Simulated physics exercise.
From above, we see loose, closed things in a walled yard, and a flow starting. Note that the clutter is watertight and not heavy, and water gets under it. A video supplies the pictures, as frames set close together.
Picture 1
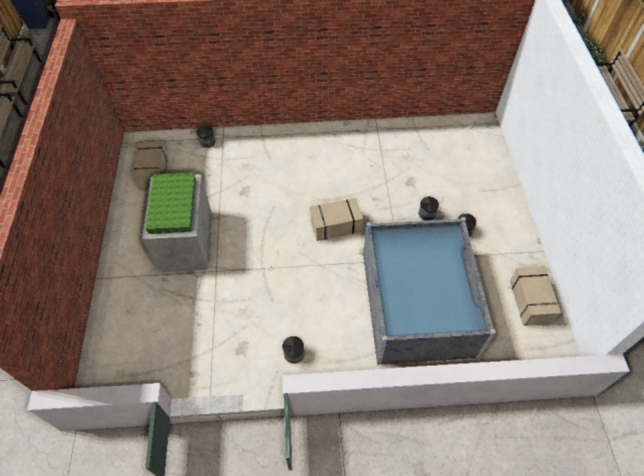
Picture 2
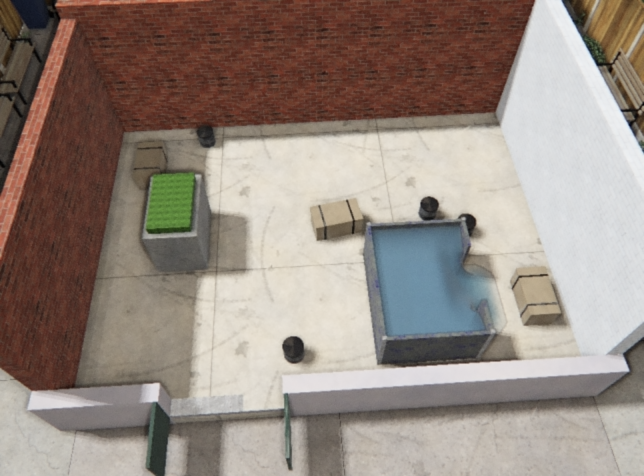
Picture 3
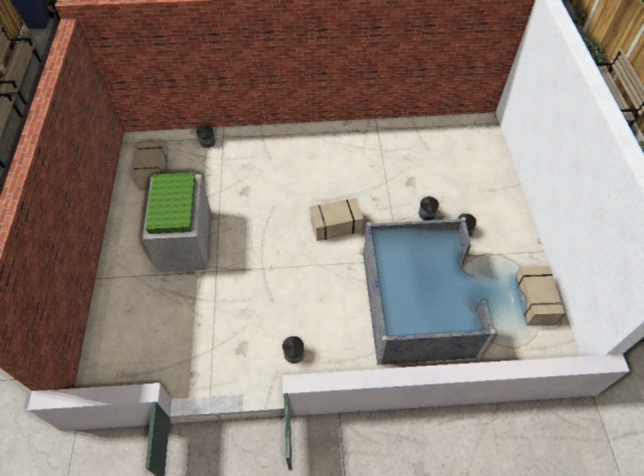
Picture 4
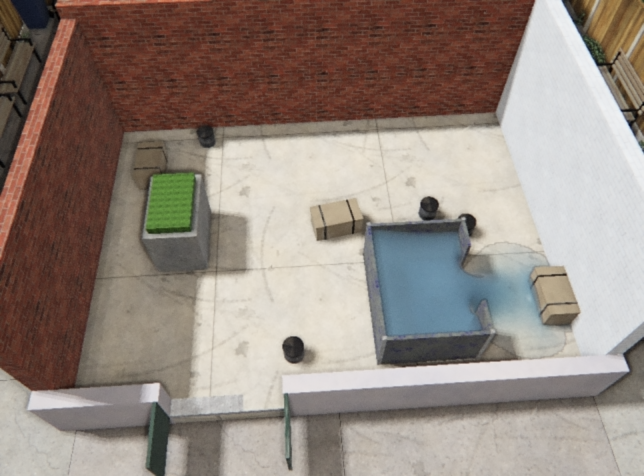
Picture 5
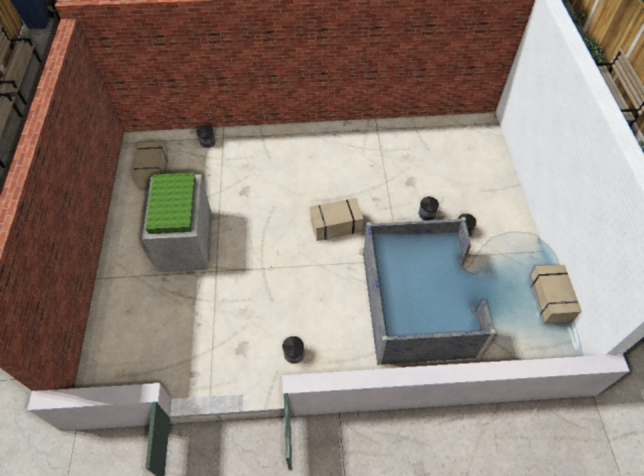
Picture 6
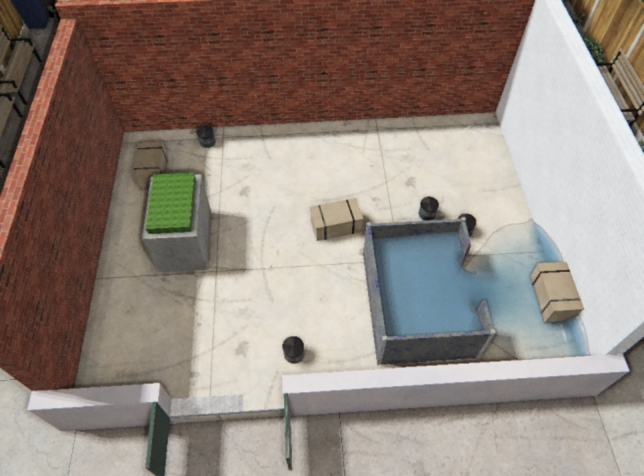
A walled yard with a pale concrete floor, brick walls at the back and left and white walls at the right and front, is seen from high above. A grey block topped with green stands at left, with tan boxes, dark pails and a grey tank of blue water around the floor. The tank's right side opens, water pours out and spreads to the white wall, pushing the nearby box slightly right, while the camera stays still.
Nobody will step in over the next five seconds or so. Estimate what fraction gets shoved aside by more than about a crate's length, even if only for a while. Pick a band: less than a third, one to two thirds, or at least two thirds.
The fraction is less than a third of them.
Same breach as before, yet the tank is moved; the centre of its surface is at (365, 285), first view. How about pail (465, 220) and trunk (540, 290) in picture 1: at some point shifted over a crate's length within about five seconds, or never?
Respectively: Got displaced that much and got displaced that much.
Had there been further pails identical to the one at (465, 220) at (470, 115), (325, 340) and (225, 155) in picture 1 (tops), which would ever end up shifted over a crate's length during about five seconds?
Shoved clear, stays put, stays put.
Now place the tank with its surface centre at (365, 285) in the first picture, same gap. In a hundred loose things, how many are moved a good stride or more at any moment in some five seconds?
I reckon around 30 percent of them.
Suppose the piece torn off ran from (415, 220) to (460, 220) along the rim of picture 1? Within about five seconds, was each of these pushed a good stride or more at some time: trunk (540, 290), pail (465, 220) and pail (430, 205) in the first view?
Taking them in order, short of it, covered the distance, covered the distance.
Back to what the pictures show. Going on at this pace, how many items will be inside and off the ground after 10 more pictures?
1.
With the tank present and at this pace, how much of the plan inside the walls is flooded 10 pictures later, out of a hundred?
My figure is about 30 percent.
A moment on, 0 of 7 are well off their spots; 1 afloat.
Next, 0 of 7 are well off their spots; 1 afloat.
Later, 0 of 7 are well off their spots; 1 afloat.
In the end, 1 of 7 are well off their spots, and 1 have been at some point; 1 afloat.
